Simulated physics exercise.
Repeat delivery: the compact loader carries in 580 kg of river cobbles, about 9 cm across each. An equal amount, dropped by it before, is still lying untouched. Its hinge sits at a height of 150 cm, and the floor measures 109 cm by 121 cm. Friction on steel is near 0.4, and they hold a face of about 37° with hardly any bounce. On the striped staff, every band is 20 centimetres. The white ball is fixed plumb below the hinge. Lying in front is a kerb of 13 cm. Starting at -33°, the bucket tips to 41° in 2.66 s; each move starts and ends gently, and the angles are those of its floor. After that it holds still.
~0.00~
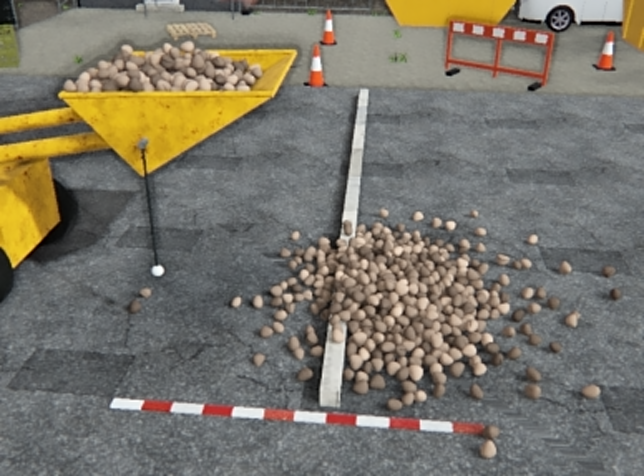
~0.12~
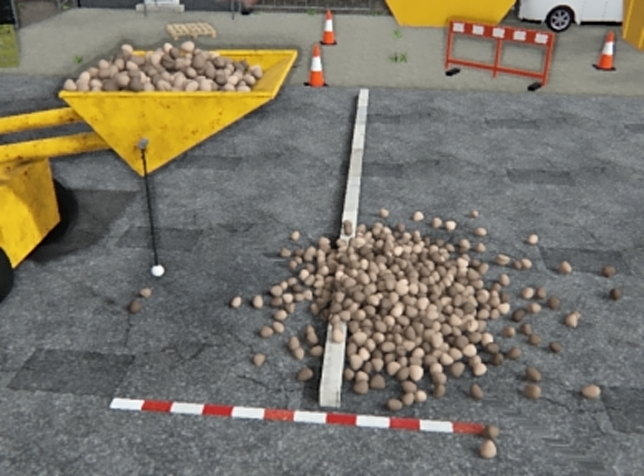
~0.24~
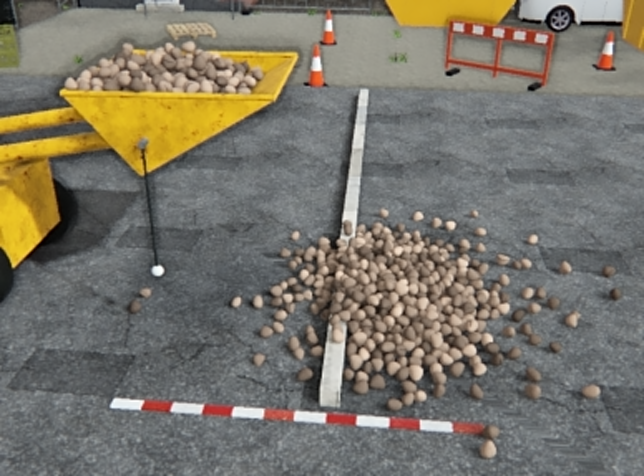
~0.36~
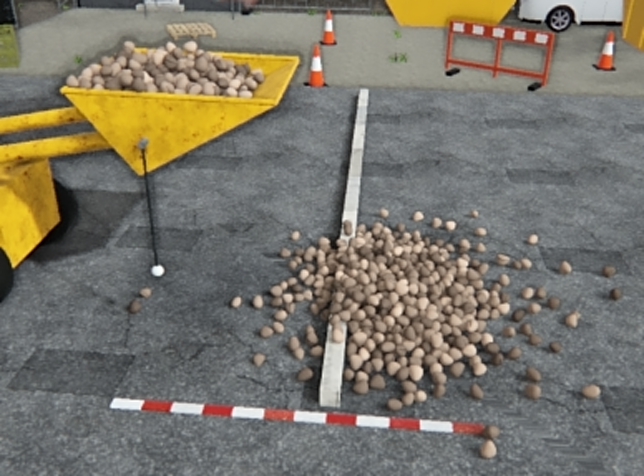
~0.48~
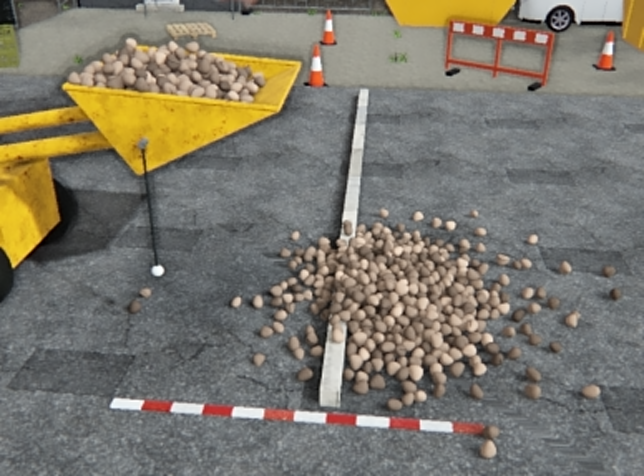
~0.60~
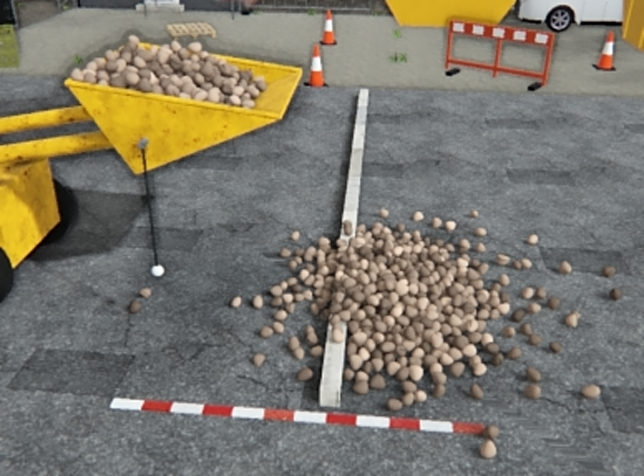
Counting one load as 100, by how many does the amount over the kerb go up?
By about 10 out of 100.
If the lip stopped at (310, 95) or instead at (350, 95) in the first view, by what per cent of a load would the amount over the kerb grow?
Case one about 40 %, case two about 75 %.
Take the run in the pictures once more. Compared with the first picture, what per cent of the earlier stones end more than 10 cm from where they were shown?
Close to 5 per cent.
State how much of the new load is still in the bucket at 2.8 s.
5 %.
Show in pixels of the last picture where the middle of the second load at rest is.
In the last view, somewhere near (303, 279).
After 2.0 s the floor is at 30°; in per cent of one load, 86 in the bucket, 29 on this side of the kerb, 85 over the kerb; the foremost stones are at (597, 312).
After 2.8 s the floor is at 41°; in per cent of one load, 7 in the bucket, 102 on this side of the kerb, 91 over the kerb; the foremost stones are at (597, 312).
After 3.1 s the floor is at 41°; in per cent of one load, 0 in the bucket, 105 on this side of the kerb, 95 over the kerb; the foremost stones are at (597, 312).
After 5.9 s the floor is at 41°; in per cent of one load, 0 in the bucket, 105 on this side of the kerb, 96 over the kerb; the foremost stones are at (597, 312). Net gain over the kerb, 10.
